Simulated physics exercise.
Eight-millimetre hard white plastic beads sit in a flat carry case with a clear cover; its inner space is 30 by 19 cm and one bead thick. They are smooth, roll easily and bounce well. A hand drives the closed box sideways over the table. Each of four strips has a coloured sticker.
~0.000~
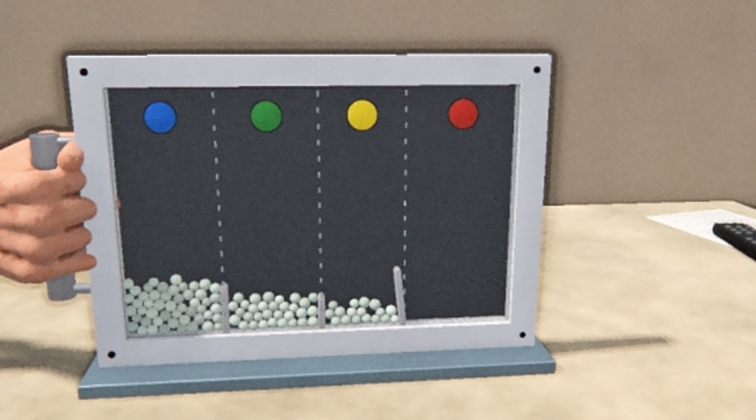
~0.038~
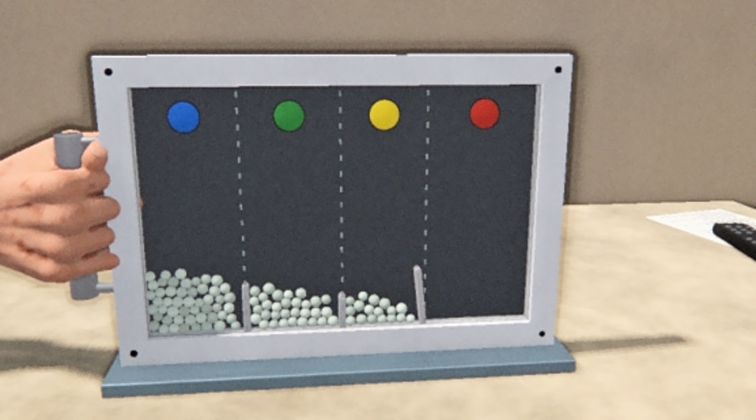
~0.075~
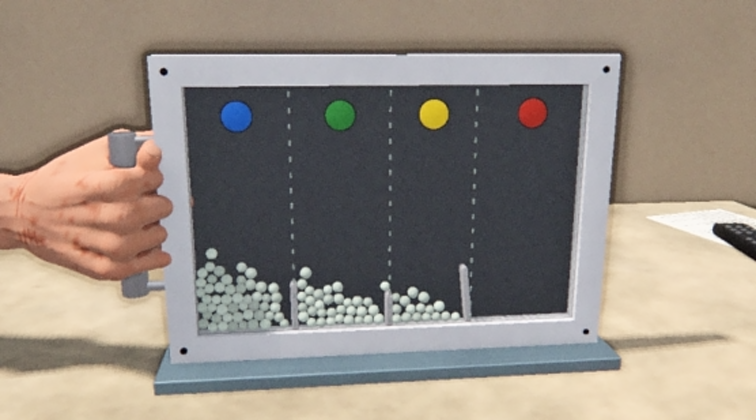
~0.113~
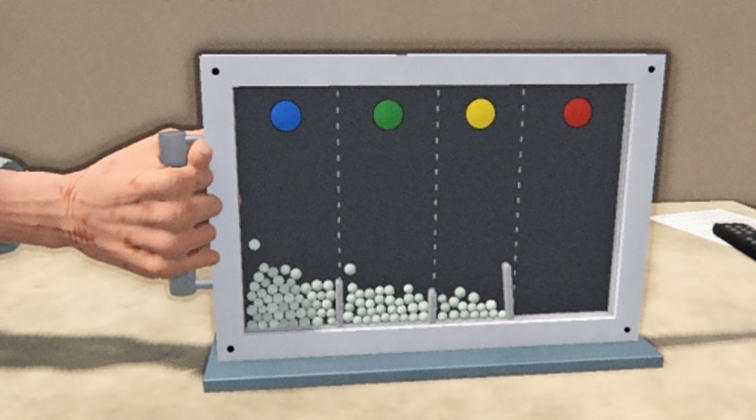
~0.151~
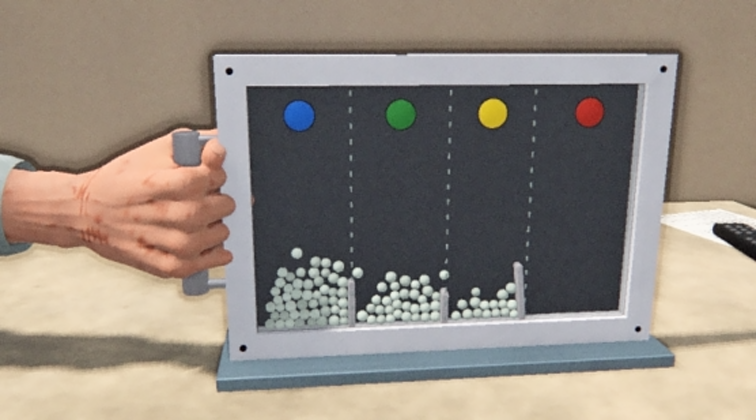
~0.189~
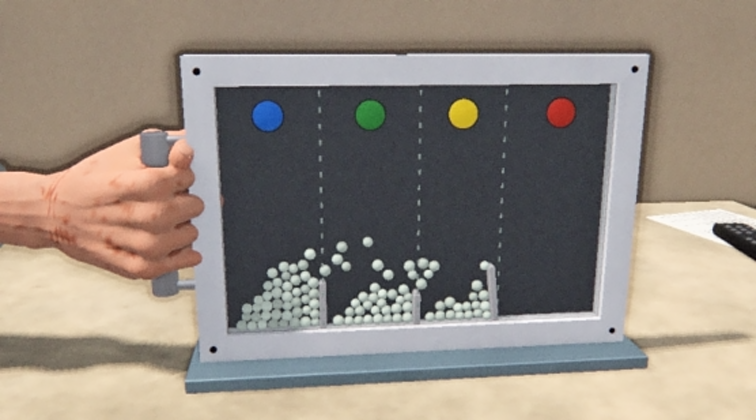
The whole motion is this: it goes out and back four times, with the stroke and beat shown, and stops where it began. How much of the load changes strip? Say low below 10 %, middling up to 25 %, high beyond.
Answer: High.
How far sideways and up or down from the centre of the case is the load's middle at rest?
Some 3 cm left and 8 cm below.
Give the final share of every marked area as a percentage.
Red strip: 10; blue strip: 35; green strip: 30; yellow strip: 25.
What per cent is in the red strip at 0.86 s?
Roughly 10 per cent.
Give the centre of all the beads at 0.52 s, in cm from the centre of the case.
About 2 cm left and 7 cm below.
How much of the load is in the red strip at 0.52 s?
Roughly 5 per cent.
After 0.52 s, it is 3 cm to the right; the beads' middle is 2 cm left of and 7 cm below the centre; red 5 %, blue 35 %, green 30 %, yellow 35 %; 35 % have changed strip.
After 0.86 s, it is at its start; the beads' middle is 3 cm left of and 7 cm below the centre; red 10 %, blue 30 %, green 30 %, yellow 30 %; 40 % have changed strip.
After 1.14 s, it is at its start; the beads' middle is 3 cm left of and 7 cm below the centre; red 10 %, blue 30 %, green 25 %, yellow 35 %; 40 % have changed strip.
All still by 2.4 s, it is at its start; red 10 %, blue 35 %, green 30 %, yellow 25 %; 40 % have changed strip.
